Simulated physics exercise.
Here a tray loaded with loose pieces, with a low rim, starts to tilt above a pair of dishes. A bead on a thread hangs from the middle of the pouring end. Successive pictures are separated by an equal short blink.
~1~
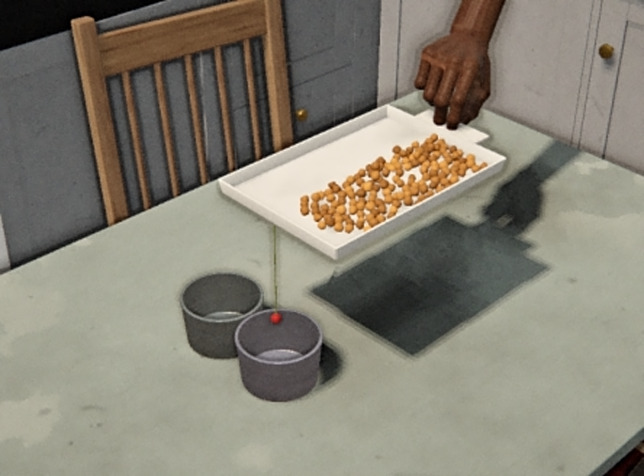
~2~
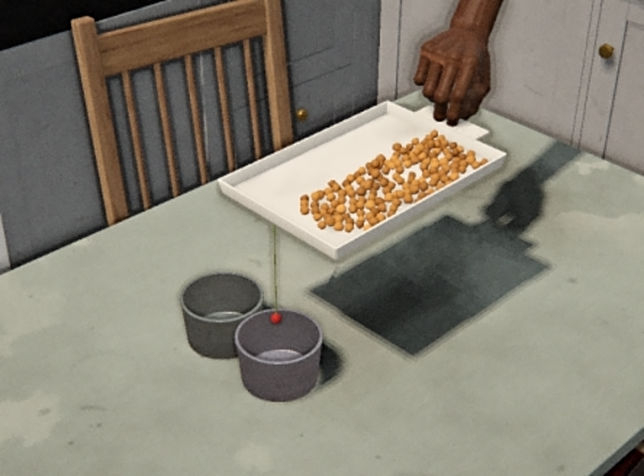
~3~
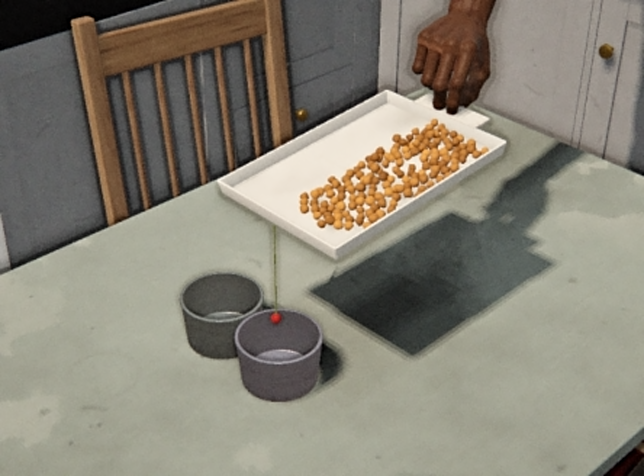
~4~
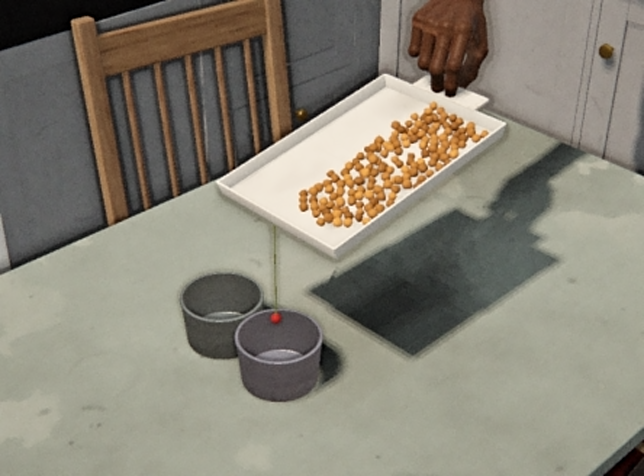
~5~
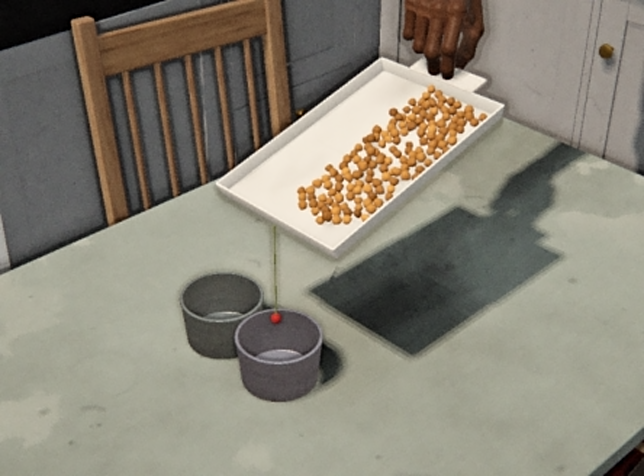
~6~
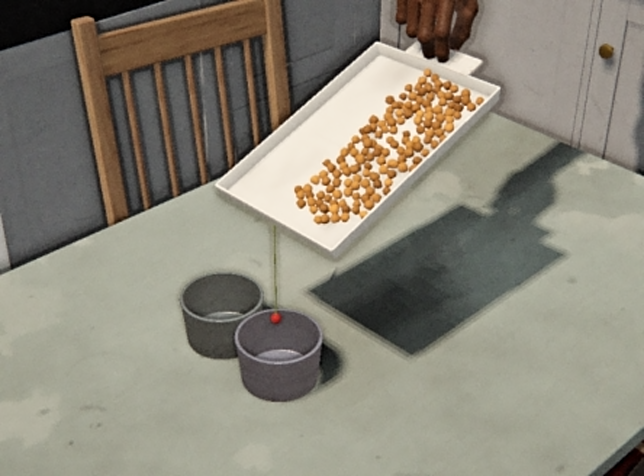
At the start, a hand holds a white tray of roasted chickpeas nearly level above a pale green table, with two grey dishes below and a red bead hanging on a thread. The hand shifts slightly left, then the tray's far end rises steadily, leaving it clearly tilted toward the dishes, the chickpeas still on it.
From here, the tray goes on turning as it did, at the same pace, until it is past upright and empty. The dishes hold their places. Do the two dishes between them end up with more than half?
Pretty clear the dishes gather a lesser part of what falls.
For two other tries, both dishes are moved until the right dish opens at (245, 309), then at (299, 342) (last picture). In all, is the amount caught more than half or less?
Try 1: Not up to half; try 2: Not up to half.
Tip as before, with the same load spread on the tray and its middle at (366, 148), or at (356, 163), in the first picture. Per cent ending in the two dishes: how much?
That would be 20 per cent, and then 20 per cent.
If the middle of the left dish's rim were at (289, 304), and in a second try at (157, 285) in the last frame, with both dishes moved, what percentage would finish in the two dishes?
The first try yields 0% and the second yields 30%.
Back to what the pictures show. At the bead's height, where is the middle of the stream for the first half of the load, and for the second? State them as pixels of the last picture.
I'd place the first part at (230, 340) and the rest at (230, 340).
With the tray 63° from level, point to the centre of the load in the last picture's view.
Centre estimate: (293, 189).
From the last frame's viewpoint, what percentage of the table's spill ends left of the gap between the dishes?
Close to 80 %.
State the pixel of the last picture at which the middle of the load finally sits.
Close to (218, 405) in the last view.
Soon, tray tipped steeply; all on the tray.
A while on, tray tipped right over; most on the tray; a stray few in the right dish; a small part outside both; a stray few in the air.
Towards the end, tray tipped past a quarter turn; a small part in the right dish; a small part in the left dish; most outside both.
Finally, tray tipped past a quarter turn; a small part in the right dish; a small part in the left dish; most outside both.
